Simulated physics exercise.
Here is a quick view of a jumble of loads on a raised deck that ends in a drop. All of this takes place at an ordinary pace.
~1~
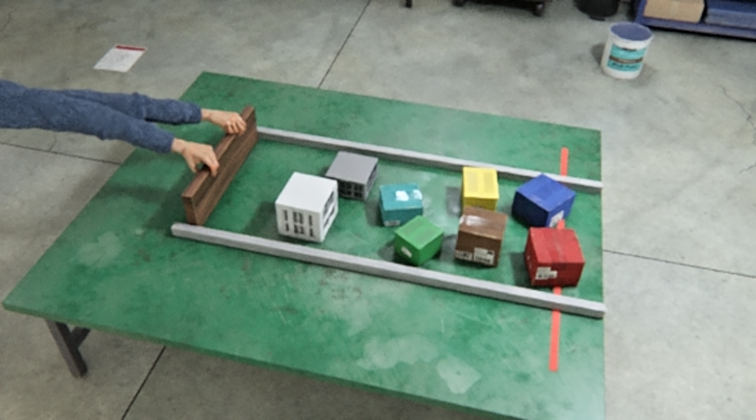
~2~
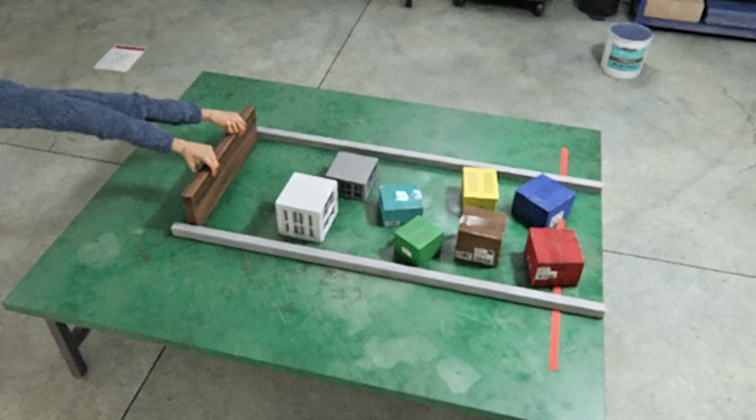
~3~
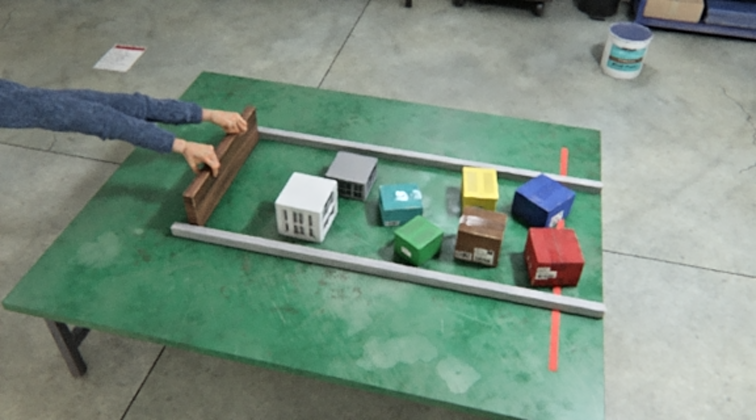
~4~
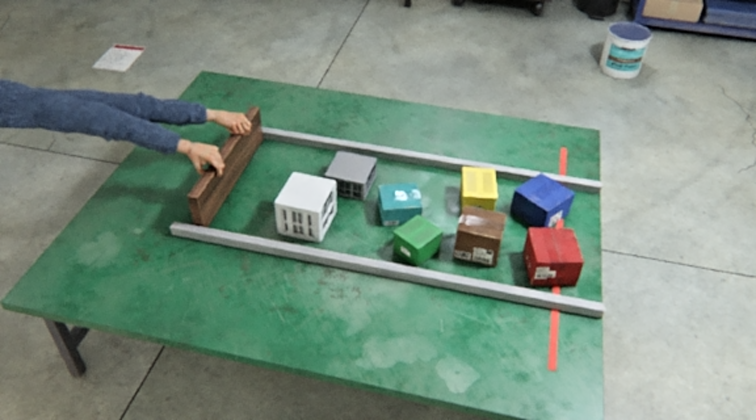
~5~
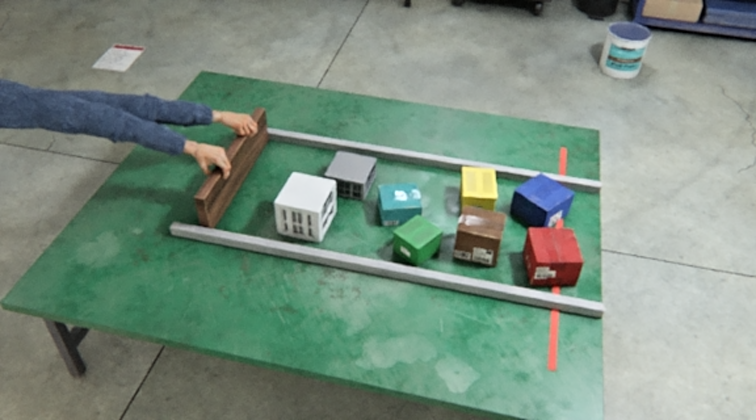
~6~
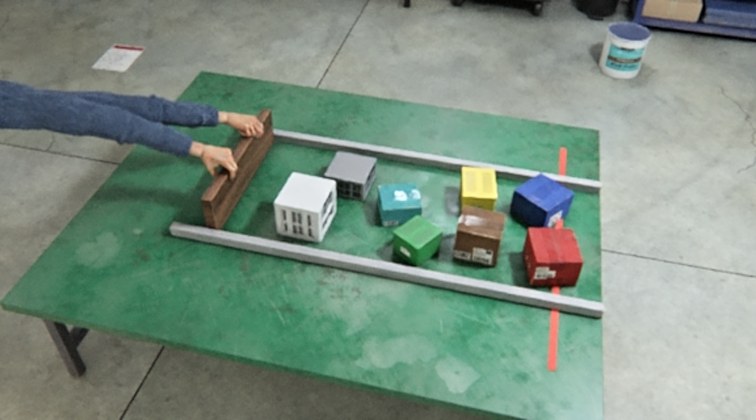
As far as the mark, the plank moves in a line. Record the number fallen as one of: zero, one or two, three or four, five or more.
Number fallen: Five or more.
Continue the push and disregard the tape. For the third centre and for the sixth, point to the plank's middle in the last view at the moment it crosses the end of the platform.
It sits around (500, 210) and after that around (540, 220).
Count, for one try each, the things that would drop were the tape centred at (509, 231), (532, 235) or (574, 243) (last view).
3, 4, 6.
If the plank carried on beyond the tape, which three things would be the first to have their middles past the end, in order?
Order noted: Red parcel, blue parcel, brown parcel.
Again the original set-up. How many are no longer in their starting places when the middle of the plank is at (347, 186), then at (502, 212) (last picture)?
The number moved is 3 and then 8.
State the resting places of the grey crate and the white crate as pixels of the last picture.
In the last picture the grey crate sits at (585, 213) while the white crate sits at (588, 260).
A little later, none off yet; red parcel at rest near (552, 257); blue parcel at rest near (542, 202); brown parcel at rest near (479, 236).
Next, none off yet; red parcel moving near (556, 257); blue parcel moving near (545, 202); brown parcel shifted about its own width near (509, 237).
Later still, one off so far; red parcel dropping near (632, 358); blue parcel shifted well along near (611, 204); brown parcel shifted well along near (599, 256).
When it is over, the number that fall off is five or more; down, turquoise parcel, green tote, yellow tote, brown parcel, blue parcel and red parcel.
